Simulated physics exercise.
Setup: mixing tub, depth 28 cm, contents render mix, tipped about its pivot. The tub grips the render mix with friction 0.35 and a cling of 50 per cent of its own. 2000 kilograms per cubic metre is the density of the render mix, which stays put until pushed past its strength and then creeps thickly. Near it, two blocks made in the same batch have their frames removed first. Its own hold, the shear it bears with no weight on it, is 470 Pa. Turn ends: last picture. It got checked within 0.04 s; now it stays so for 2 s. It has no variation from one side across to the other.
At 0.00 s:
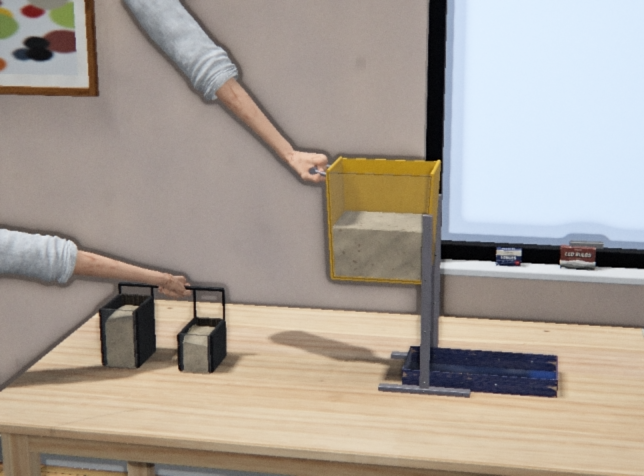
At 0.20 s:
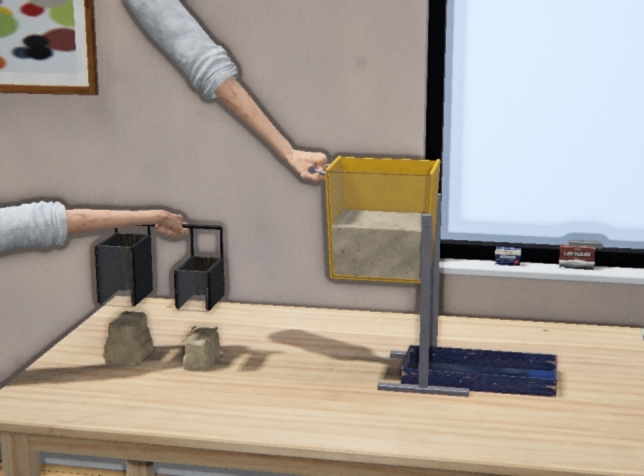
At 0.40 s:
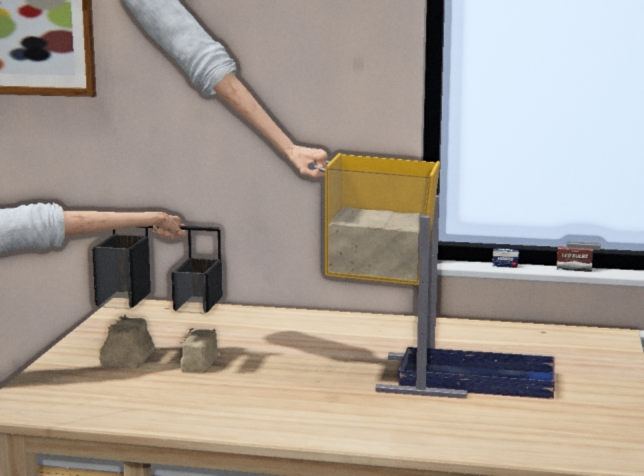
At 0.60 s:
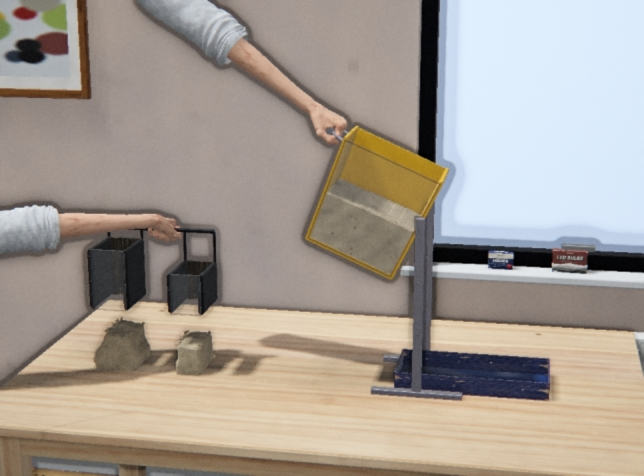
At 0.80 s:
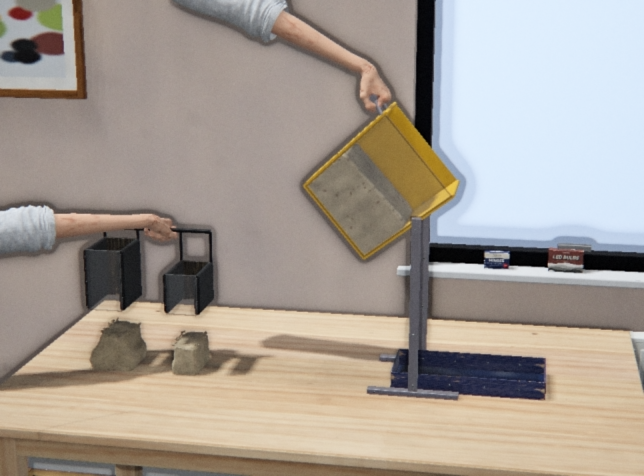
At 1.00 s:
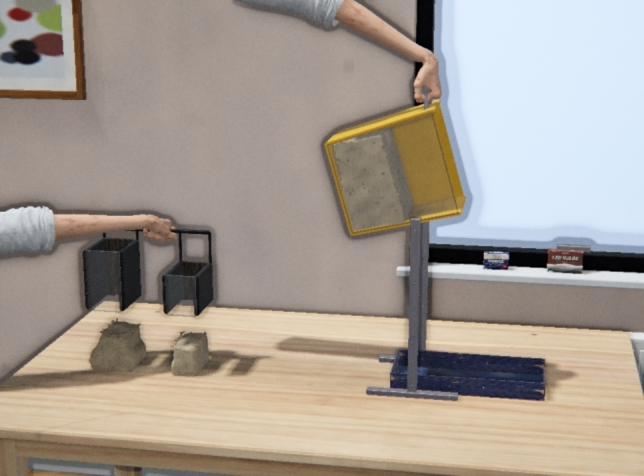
A hand lifts two black moulds off blocks, then another turns a yellow tub clockwise.
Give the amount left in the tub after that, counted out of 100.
100 %.
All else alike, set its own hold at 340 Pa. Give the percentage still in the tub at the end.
I'd say around 100 percent.
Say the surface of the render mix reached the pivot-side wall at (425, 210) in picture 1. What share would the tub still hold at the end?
Then about 100 %.
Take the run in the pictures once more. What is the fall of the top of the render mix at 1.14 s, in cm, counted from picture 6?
Around 4 cm below its level in the last picture.
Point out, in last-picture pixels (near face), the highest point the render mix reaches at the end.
(366, 163).
By 1.14 s, the tub is at 74 degrees and holds 100 %.
By 1.31 s, the tub is at 74 degrees and holds 100 %.
By 1.48 s, the tub is at 74 degrees and holds 100 %.
By 1.65 s, the tub is at 74 degrees and holds 100 %.
By 3.00 s, at the end, the tub is at 74 degrees and holds 100 %.
